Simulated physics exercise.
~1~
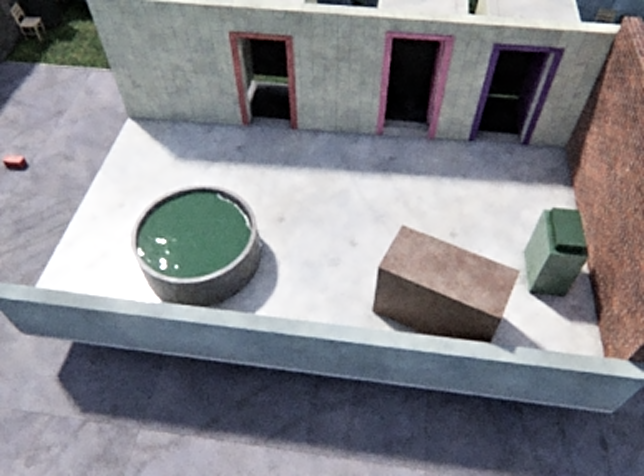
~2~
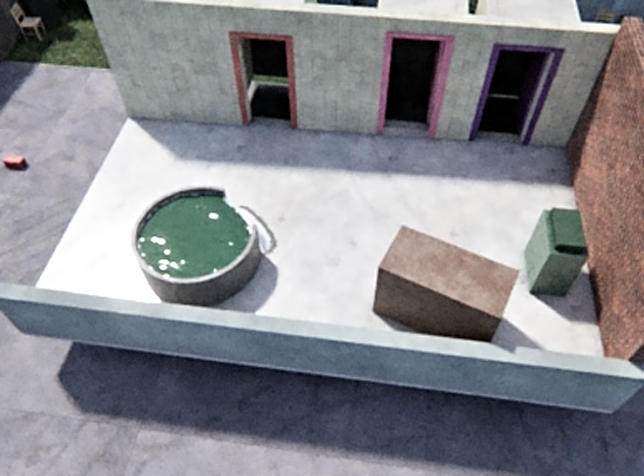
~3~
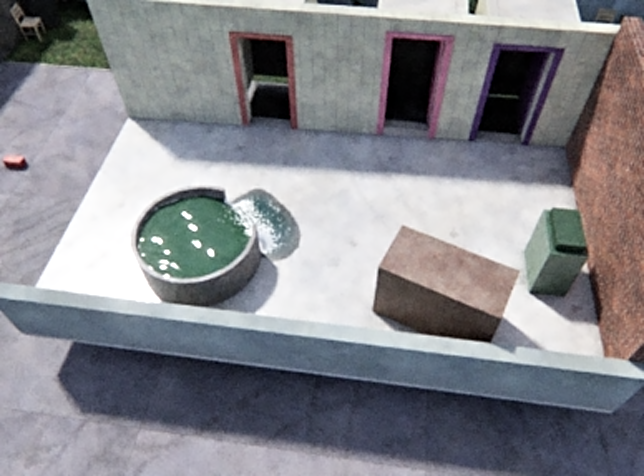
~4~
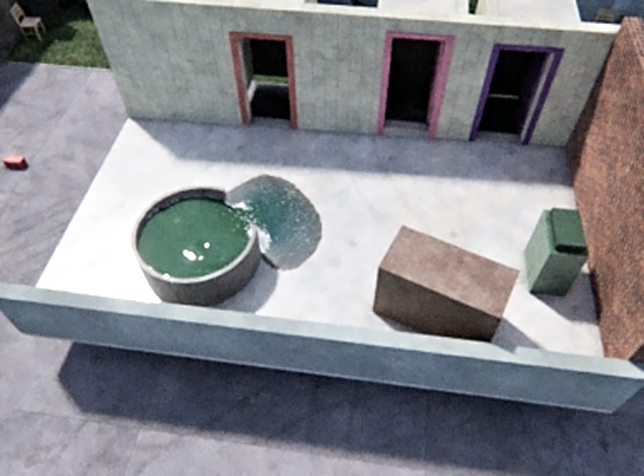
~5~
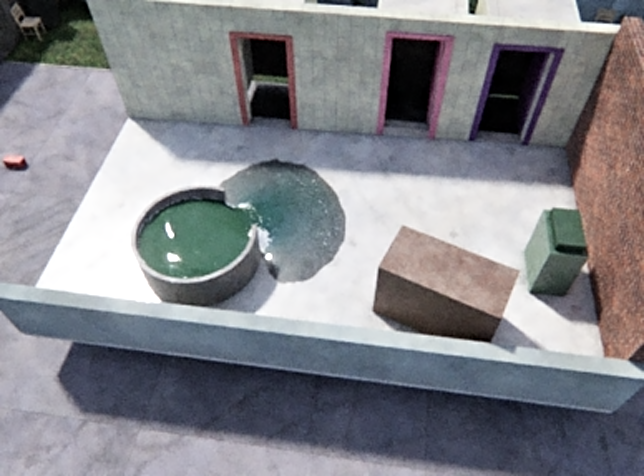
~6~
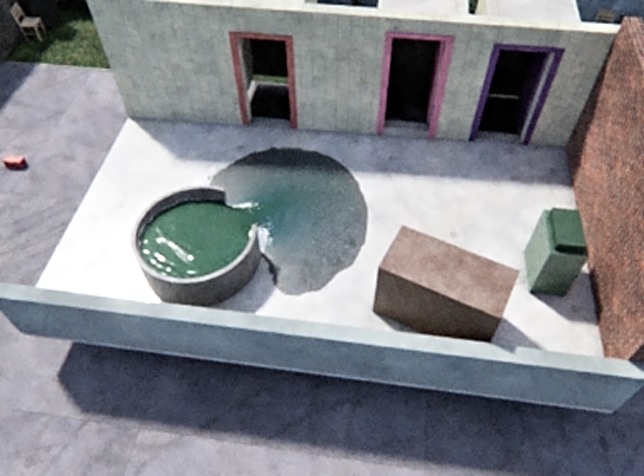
A pale walled yard beside a grey lane is seen from high above by a still camera, with orange, pink and purple doorframes along the back wall and brick at right. A round grey pool of green water sits at left, a brown slanted block and a green box at right. Water pours through a gap in the pool's far right side and spreads across the pale floor in a widening, dark-edged fan.
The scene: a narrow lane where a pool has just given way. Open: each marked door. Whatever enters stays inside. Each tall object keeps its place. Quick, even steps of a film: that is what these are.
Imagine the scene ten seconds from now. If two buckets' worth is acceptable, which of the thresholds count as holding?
The red door does not count, the pink door counts as holding, the purple door does not count.
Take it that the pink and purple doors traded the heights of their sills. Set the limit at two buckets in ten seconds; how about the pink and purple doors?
Pink door exceeds the threshold; purple door falls short of the threshold.
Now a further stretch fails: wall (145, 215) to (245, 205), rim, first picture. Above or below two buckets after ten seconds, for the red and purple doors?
Then: Red door is over; purple door holds.
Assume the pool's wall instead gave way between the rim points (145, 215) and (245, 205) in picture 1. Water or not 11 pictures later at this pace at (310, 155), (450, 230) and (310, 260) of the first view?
Point by point: Soaked; unwetted; unwetted.
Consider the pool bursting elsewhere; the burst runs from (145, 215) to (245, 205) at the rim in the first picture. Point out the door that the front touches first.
Call it the door marked red.
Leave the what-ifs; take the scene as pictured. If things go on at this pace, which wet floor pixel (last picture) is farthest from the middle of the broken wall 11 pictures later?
The flood front should get to about (518, 147).
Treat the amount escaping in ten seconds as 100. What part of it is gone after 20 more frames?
About 25 %.
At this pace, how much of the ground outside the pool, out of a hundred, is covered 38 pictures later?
Roughly 65 %.
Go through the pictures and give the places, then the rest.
Still water in the pool at (195, 234), in the first frame.
Water pours out on the pool's far side and has run to (269, 249), in the second frame.
Water pours out on the pool's far side and has run to (254, 193), in the third frame.
Water pours out on the pool's far side and has run to (271, 180), in the fourth frame.
The front is at (299, 168), out from the gap on the pool's far side, in the fifth frame.
Water pours out on the pool's far side and has run to (332, 162), in the sixth frame.
A moment on, water covers 30 % of the floor; the red door under two buckets in, the pink door wet at the sill, nothing in, the purple door not reached.
Next, water covers 40 % of the floor; the red door over two buckets in, the pink door wet at the sill, nothing in, the purple door wet at the sill, nothing in.
Then, water covers 55 % of the floor; the red door over two buckets in, the pink door wet at the sill, nothing in, the purple door under two buckets in.
Later, water covers 65 % of the floor; the red door far over two buckets in, the pink door wet at the sill, nothing in, the purple door over two buckets in.
In the end, water covers 75 % of the floor; the red door far over two buckets in, the pink door wet at the sill, nothing in, the purple door over two buckets in.
